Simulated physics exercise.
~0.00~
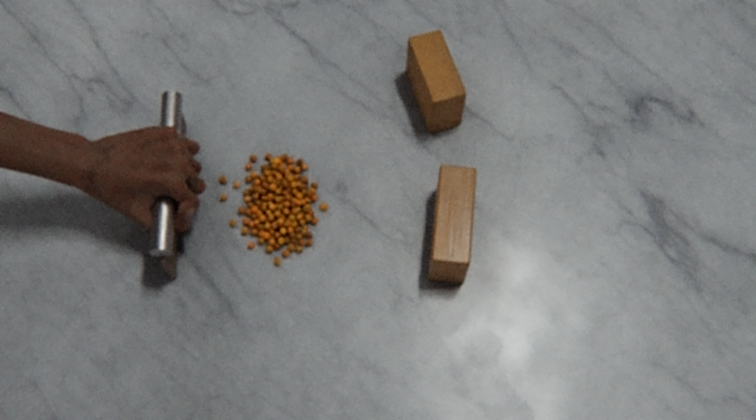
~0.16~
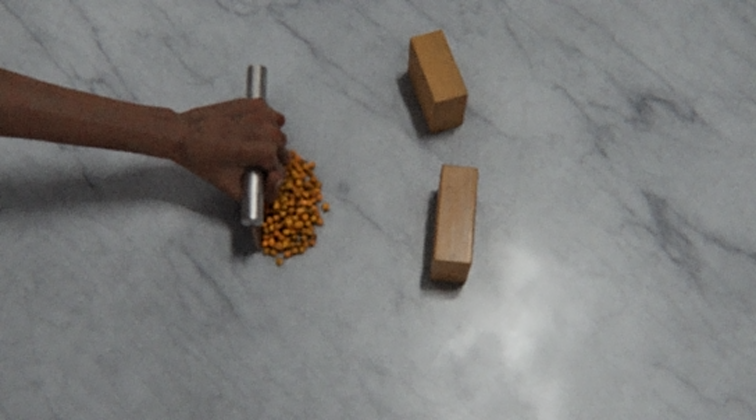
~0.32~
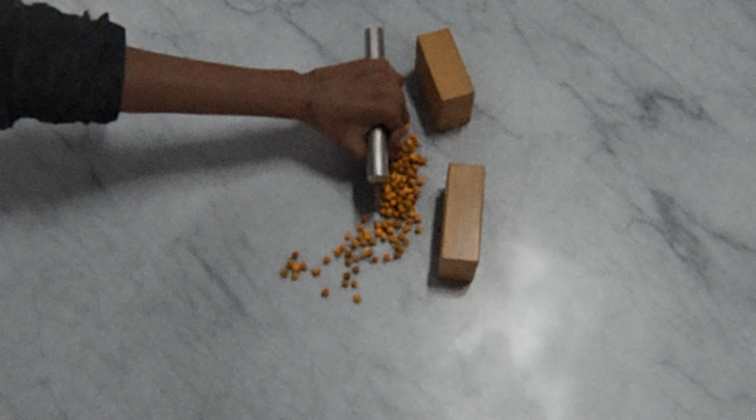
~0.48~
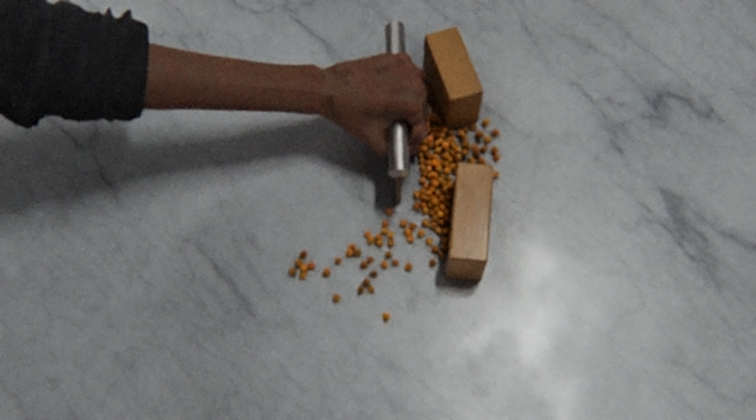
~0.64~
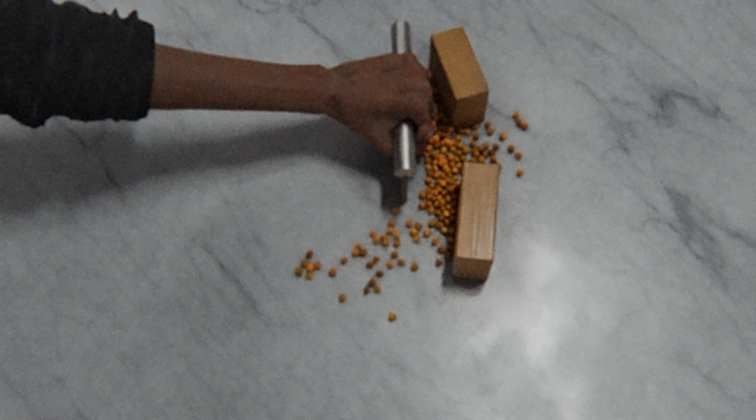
In the video, a hand pushes a metal bar rightwards into a pile of orange-brown kernels on a marbled surface, driving them toward two wooden blocks. The bar stops, with most kernels held before the blocks, some in or through the gap, and others trailing behind.
